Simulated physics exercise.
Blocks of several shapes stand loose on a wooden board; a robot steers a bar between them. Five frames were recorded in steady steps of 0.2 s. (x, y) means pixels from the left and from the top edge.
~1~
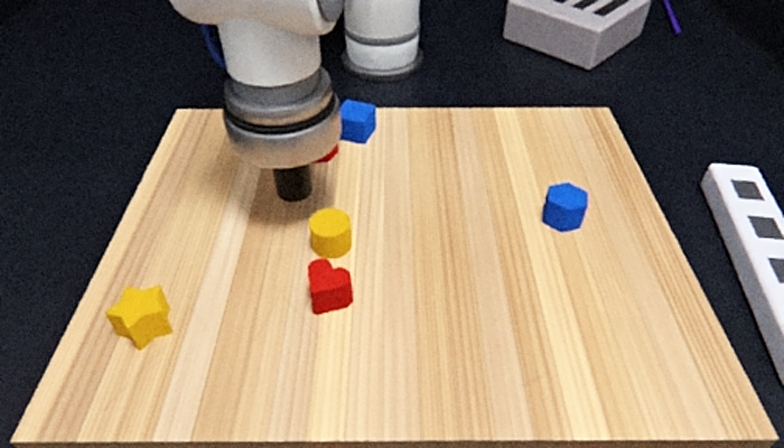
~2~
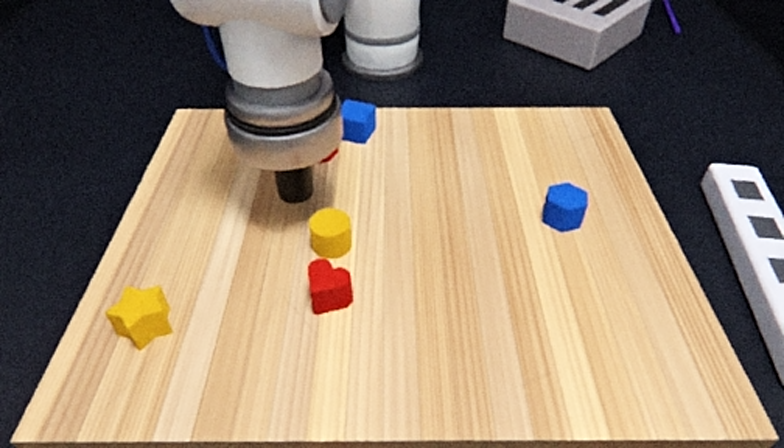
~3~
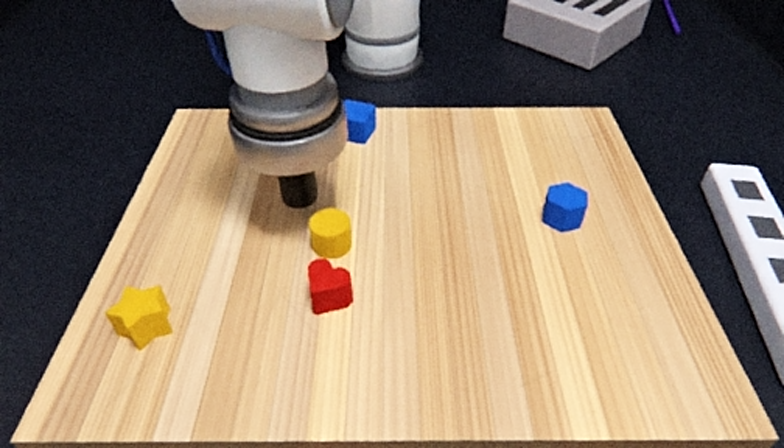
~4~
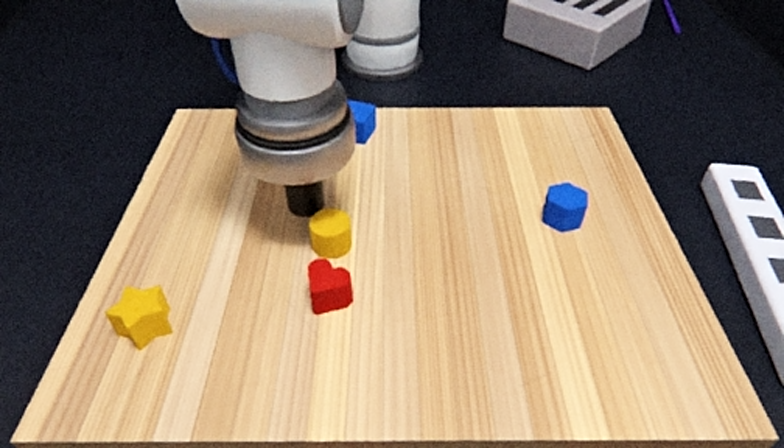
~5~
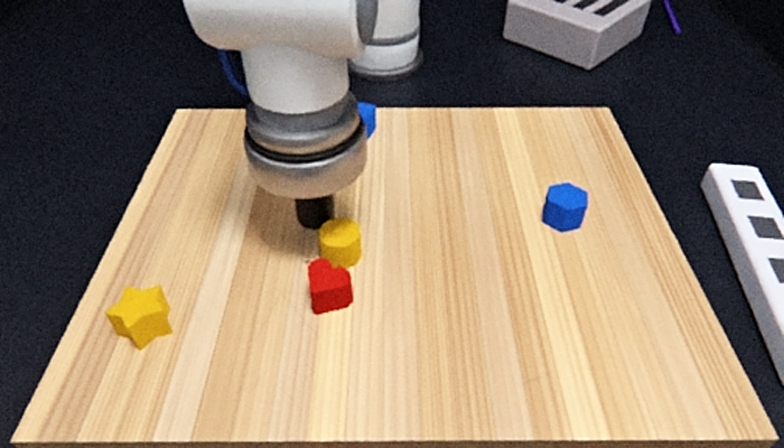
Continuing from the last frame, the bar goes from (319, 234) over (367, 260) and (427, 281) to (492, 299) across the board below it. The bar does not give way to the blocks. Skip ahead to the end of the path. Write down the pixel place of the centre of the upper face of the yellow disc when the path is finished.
Around pixel (404, 285).
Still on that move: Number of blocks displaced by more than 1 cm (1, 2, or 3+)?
It looks like one block will be pushed more than about 1 cm.
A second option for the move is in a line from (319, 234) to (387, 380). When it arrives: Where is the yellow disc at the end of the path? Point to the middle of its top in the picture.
Around pixel (398, 282).
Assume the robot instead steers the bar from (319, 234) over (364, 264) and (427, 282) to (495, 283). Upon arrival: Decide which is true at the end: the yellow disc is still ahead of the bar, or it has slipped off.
It slips out to the side or back.
On the path given first. One third of the way, bar (367, 243); yellow disc (380, 265).
Two thirds of the way, bar (428, 264); yellow disc (404, 285).
At the end, bar (496, 283); red heart block in place; yellow disc (404, 285).
